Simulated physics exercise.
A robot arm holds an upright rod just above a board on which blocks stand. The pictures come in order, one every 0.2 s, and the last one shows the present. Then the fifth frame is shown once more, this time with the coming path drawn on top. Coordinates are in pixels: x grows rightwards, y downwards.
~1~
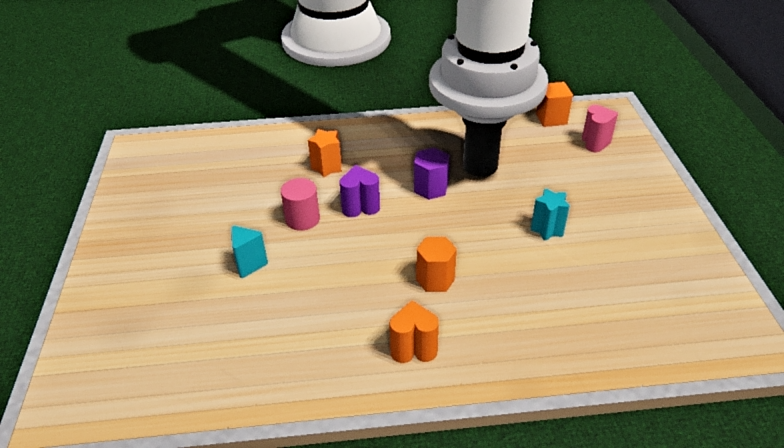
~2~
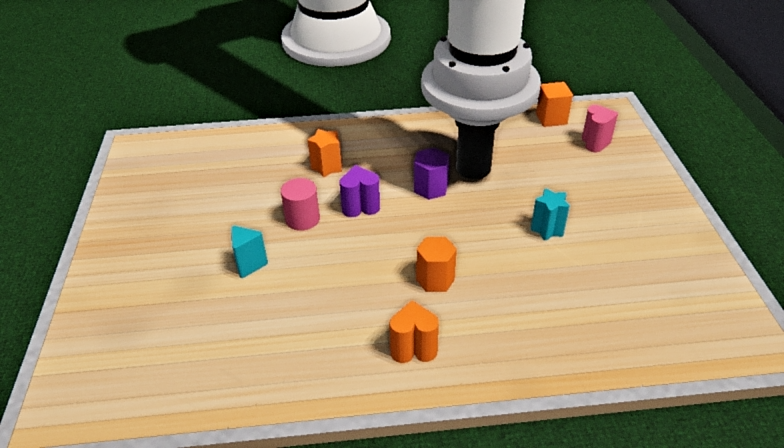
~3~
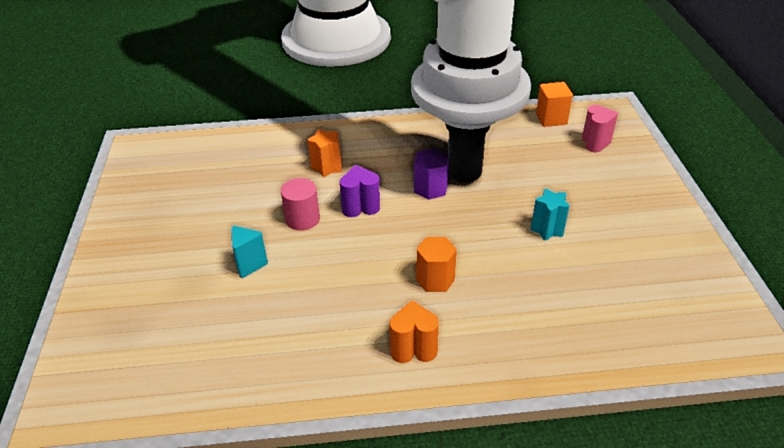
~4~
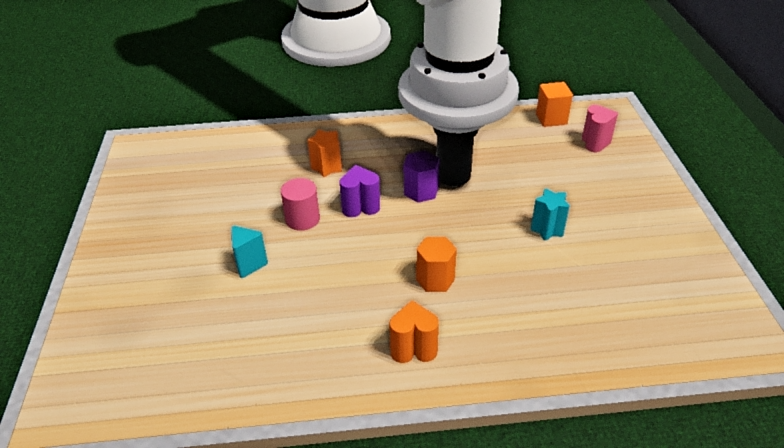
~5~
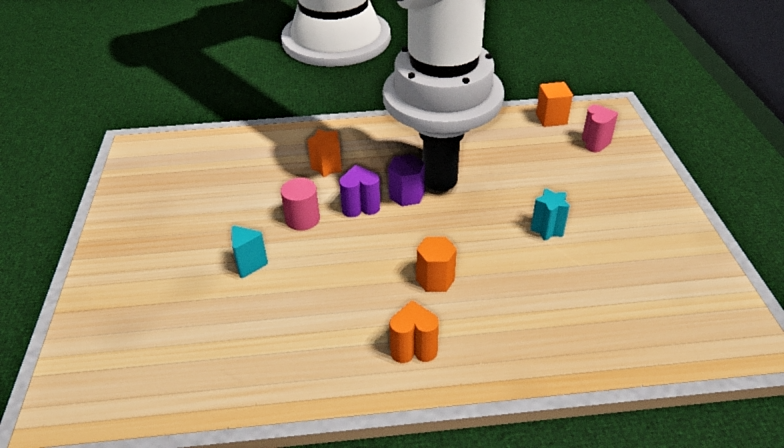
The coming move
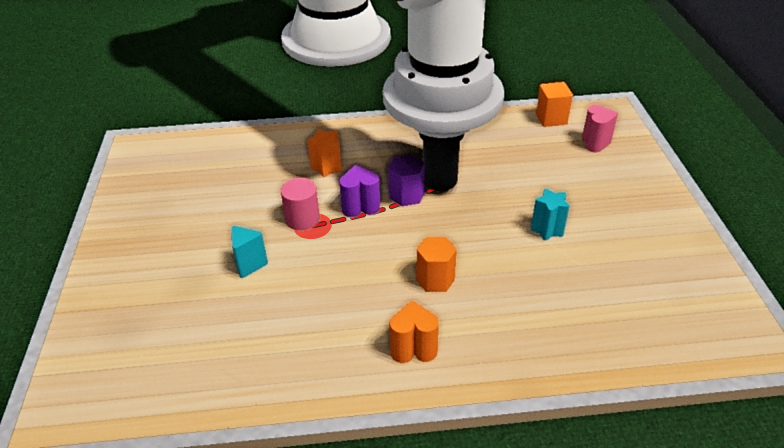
Robot arm moving left across a wooden board and pushing a purple hexagonal block a short way towards a purple heart block.
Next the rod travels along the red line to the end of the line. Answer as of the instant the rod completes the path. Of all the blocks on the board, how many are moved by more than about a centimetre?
Looking at the path, I think three or more of the blocks end up more than 1 cm away.
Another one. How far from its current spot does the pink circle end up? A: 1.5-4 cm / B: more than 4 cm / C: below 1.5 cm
B: More than 4 cm.
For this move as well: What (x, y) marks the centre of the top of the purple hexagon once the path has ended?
Put as a pixel place, it's (274, 187).
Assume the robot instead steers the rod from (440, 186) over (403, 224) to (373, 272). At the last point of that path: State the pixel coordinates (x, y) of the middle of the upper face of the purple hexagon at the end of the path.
It should be at (376, 177) by then.
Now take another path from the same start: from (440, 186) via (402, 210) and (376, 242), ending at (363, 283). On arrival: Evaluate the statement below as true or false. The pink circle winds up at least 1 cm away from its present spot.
Answer: True.
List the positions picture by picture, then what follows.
In the first picture, tip of the rod (480, 167), middles of tops, turquoise triangular piece (243, 235), pink circle (298, 189), purple heart block (359, 177), purple hexagon (432, 158).
In the second picture, rod (474, 169), nothing pushed.
In the third picture, rod (465, 172), nothing pushed.
In the fourth picture, rod (453, 176), purple hexagon (422, 161).
In the fifth picture, rod (440, 180), turquoise triangular piece (243, 235), pink circle (298, 189), purple heart block (359, 177), purple hexagon (407, 165).
The line goes from (440, 186) by way of (402, 203) and (359, 216) to (313, 226).
On the path given first. One third of the way, rod (400, 197); pink circle (291, 190); purple heart block (328, 180); purple hexagon (364, 175), turned 35° clockwise.
Two thirds of the way, rod (357, 210); pink circle (259, 190); purple heart block (288, 179), turned 60° clockwise; purple hexagon (319, 186), turned 45° clockwise.
At the end, rod (312, 220); turquoise triangular piece unmoved; pink circle (238, 191); purple heart block (262, 169), turned 95° clockwise; purple hexagon (274, 187), turned 85° clockwise.
